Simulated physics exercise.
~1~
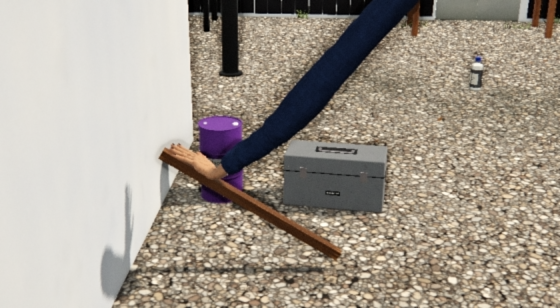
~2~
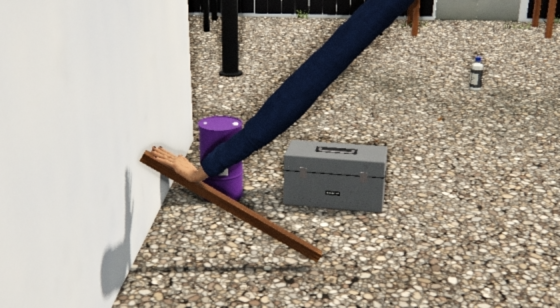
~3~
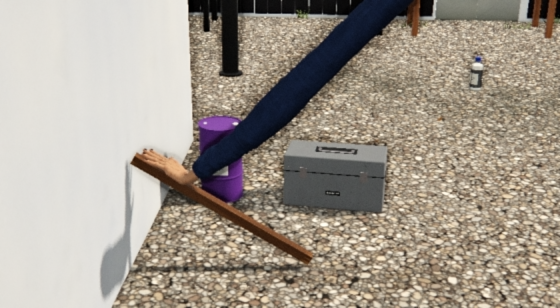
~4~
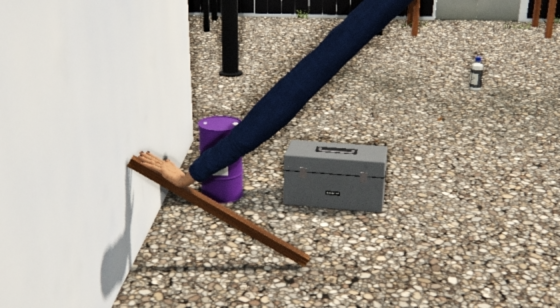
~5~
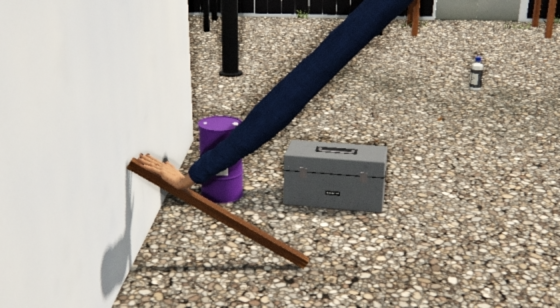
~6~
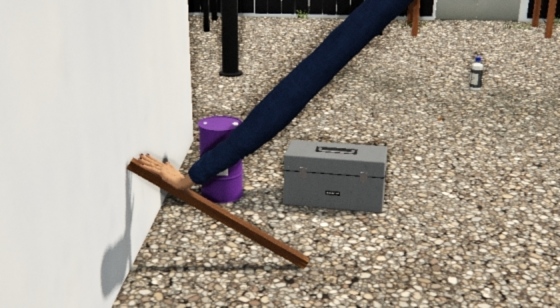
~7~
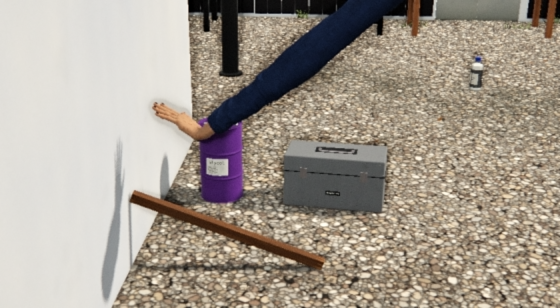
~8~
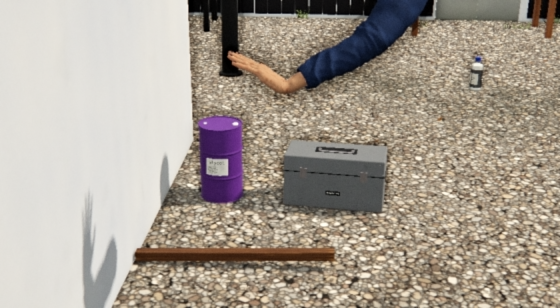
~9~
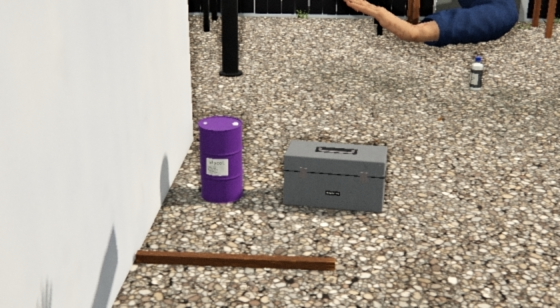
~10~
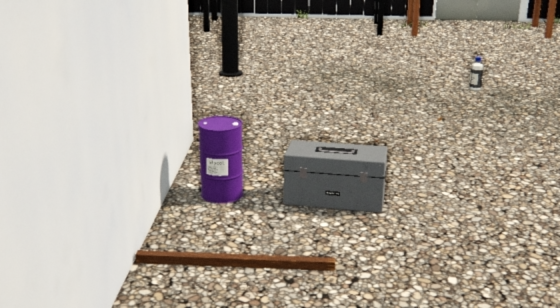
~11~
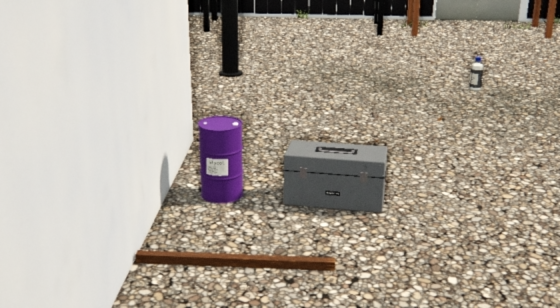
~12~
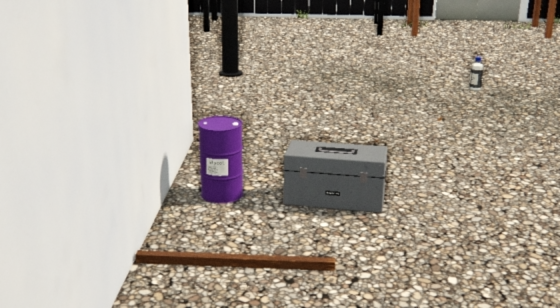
An arm in a dark blue sleeve reaches down from the upper right, holding a brown pole at a slant beside a bare white wall. The still, slightly raised view takes in pebbly ground, with a purple canister near the wall and a grey toolbox to its right. The hand shifts the pole a little left until its upper end meets the wall, and holds it there. Then the fingers let go and the arm draws back toward the upper right. The pole slides down the wall and drops flat, lying still on the pebbles before the unmoved canister and toolbox.
